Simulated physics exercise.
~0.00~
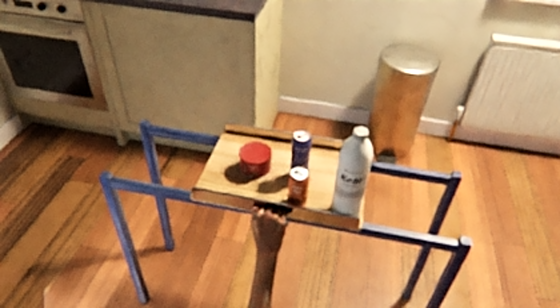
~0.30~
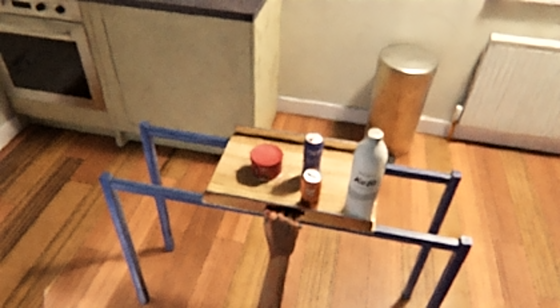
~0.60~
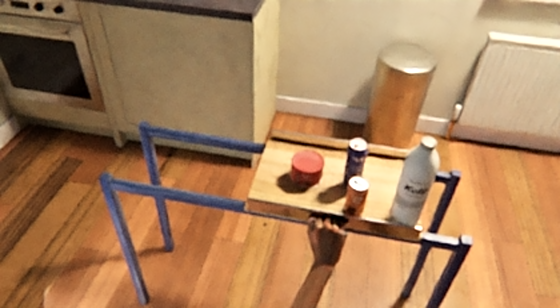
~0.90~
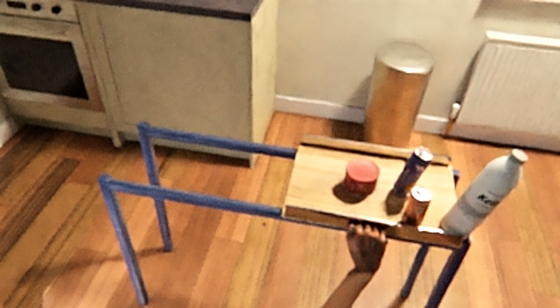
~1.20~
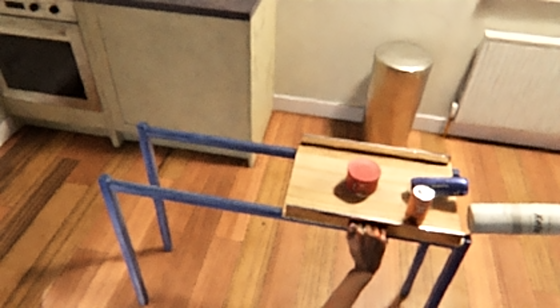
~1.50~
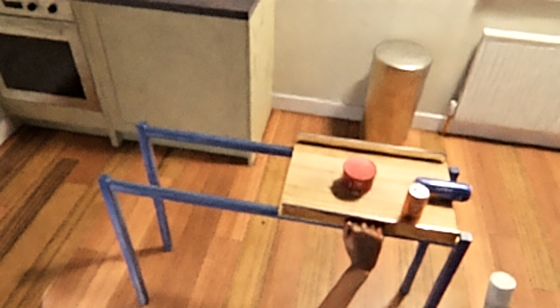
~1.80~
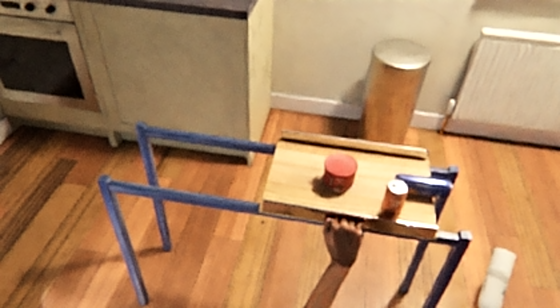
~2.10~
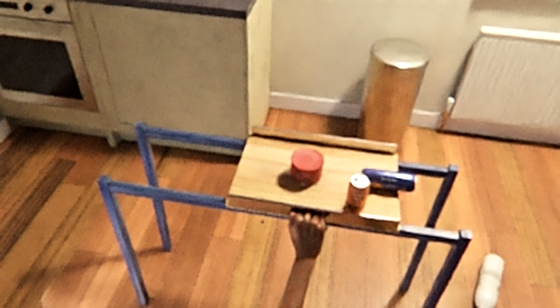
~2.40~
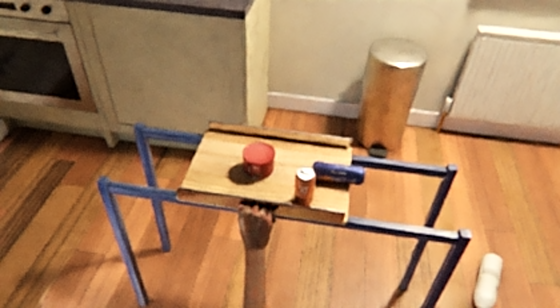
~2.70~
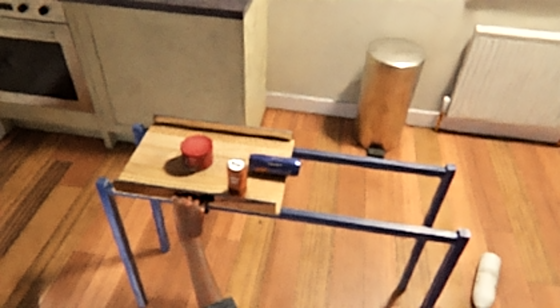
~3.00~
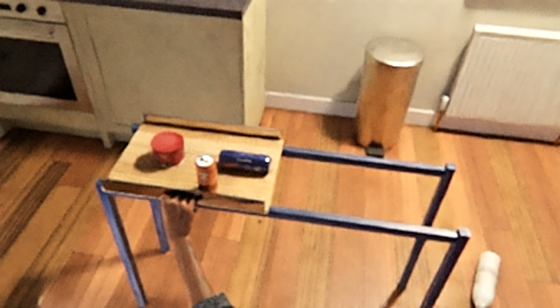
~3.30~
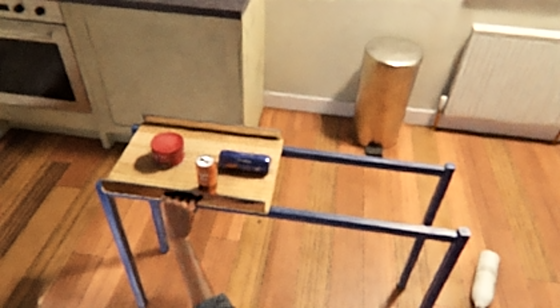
In a kitchen, a hand slid a wooden tray right along blue rails until it stopped, tipping a white bottle off onto the floor and toppling a blue can, then pushed it back left, the red tub and upright orange can still aboard.
